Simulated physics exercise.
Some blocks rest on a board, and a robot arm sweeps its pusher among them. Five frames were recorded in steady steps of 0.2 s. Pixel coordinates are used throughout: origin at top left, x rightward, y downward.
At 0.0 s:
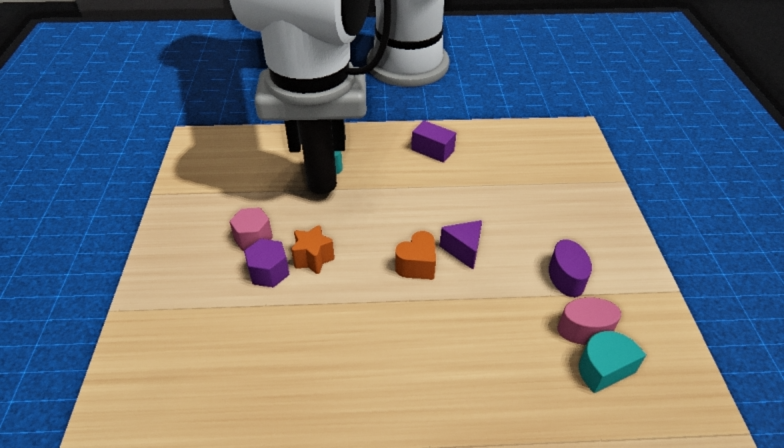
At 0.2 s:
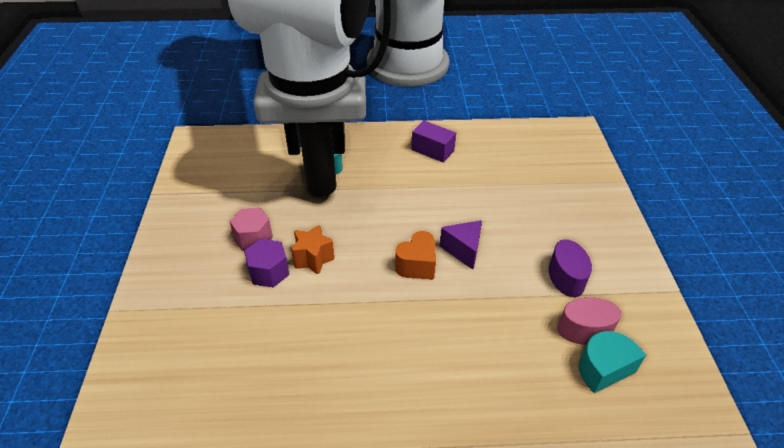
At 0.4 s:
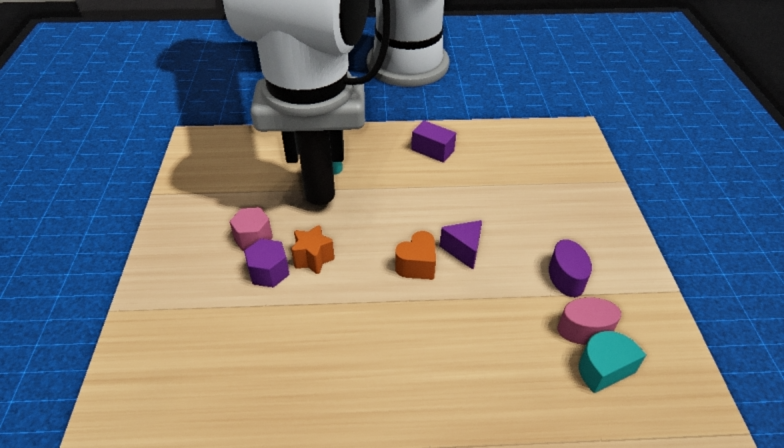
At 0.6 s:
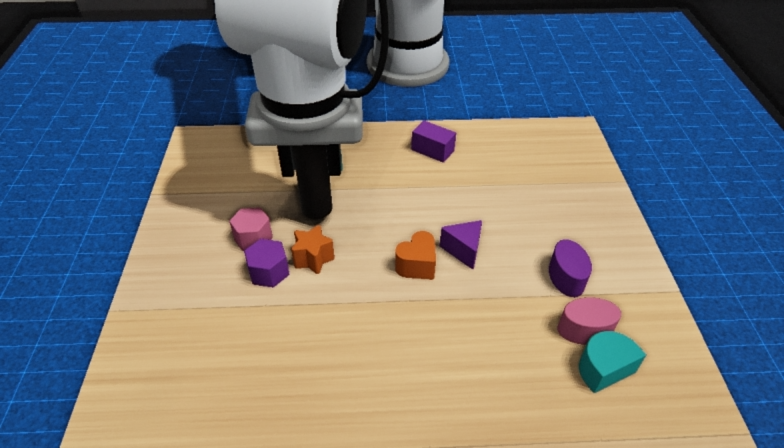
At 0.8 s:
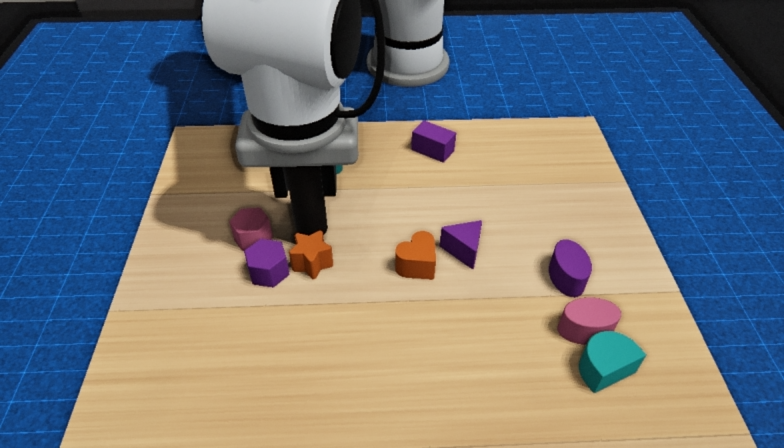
On a wooden board scattered with colorful blocks, a robot arm's black pusher barely moved at first, then slid toward the viewer and nudged the orange star slightly the same way.
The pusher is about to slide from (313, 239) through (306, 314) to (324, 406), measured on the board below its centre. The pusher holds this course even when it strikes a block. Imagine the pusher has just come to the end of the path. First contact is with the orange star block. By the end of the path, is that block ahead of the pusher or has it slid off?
It rides in front to the end.
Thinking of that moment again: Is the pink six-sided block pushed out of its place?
That would be a no.
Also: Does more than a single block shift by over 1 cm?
Going by the path, no.
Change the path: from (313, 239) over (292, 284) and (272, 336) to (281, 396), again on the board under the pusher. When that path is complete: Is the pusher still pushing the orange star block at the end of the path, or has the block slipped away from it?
Beside or behind, I predict.
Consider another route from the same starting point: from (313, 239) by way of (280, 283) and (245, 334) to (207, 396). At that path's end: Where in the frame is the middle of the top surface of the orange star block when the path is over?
Around (301, 281).
The first path, step by step. One third of the way, pusher at (307, 277); orange star block at (306, 295).
Two thirds of the way, pusher at (306, 333); orange star block at (305, 356).
At the end, pusher at (322, 397); pink six-sided block not moved; purple six-sided block not moved; orange star block at (320, 427).
